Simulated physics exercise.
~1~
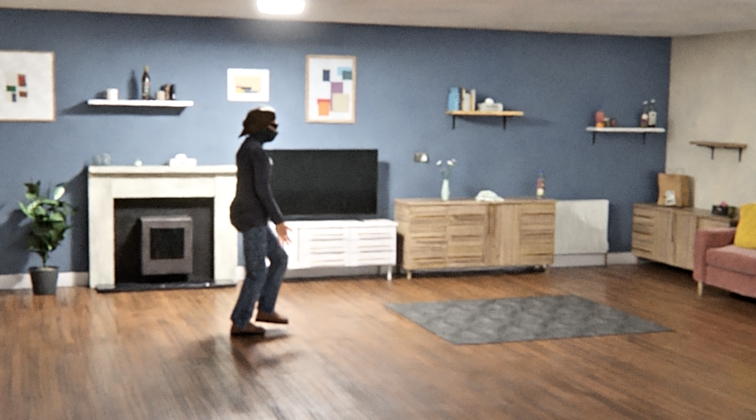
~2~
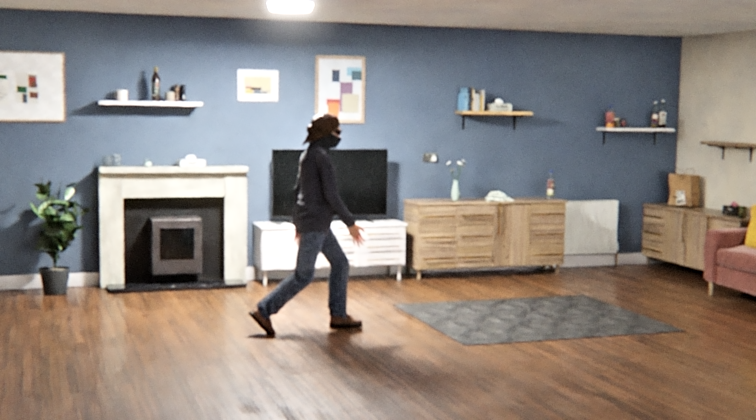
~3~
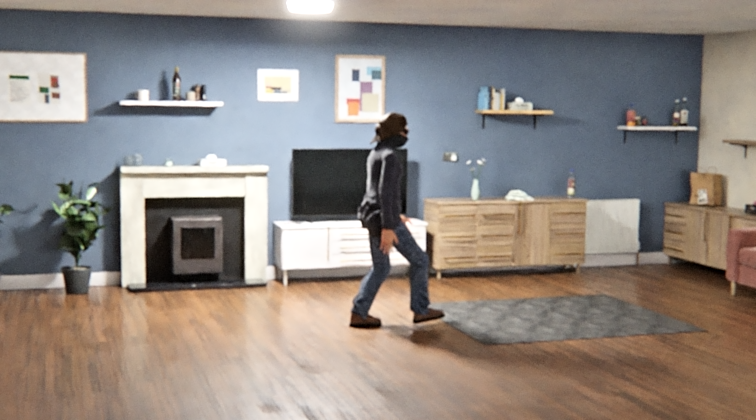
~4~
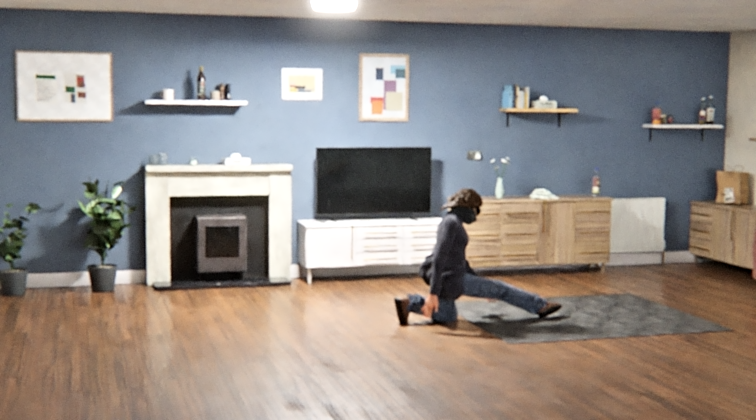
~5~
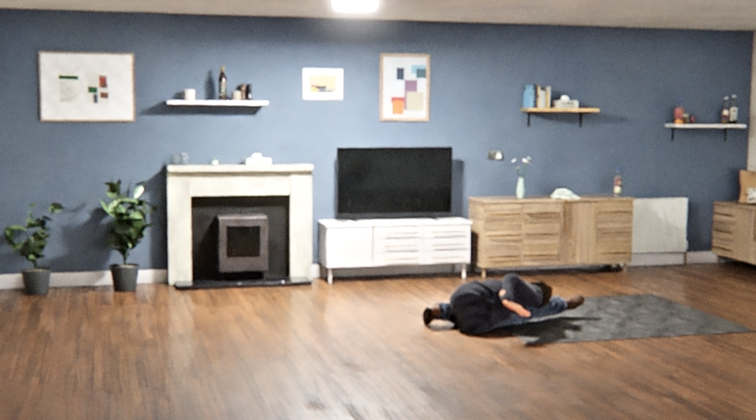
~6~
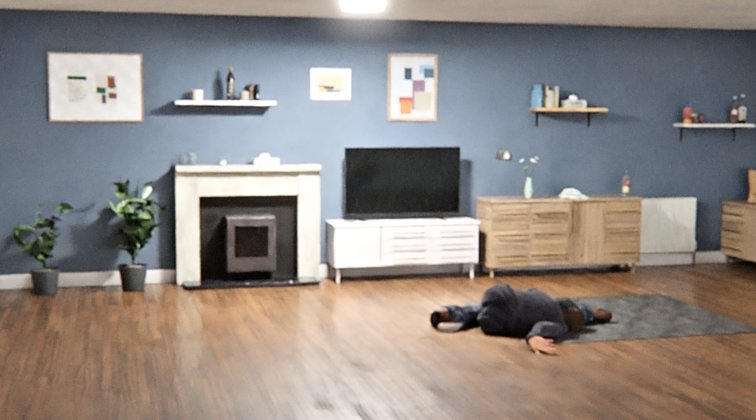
A person in dark clothes walks right, drops down, and ends lying partly on the mat.
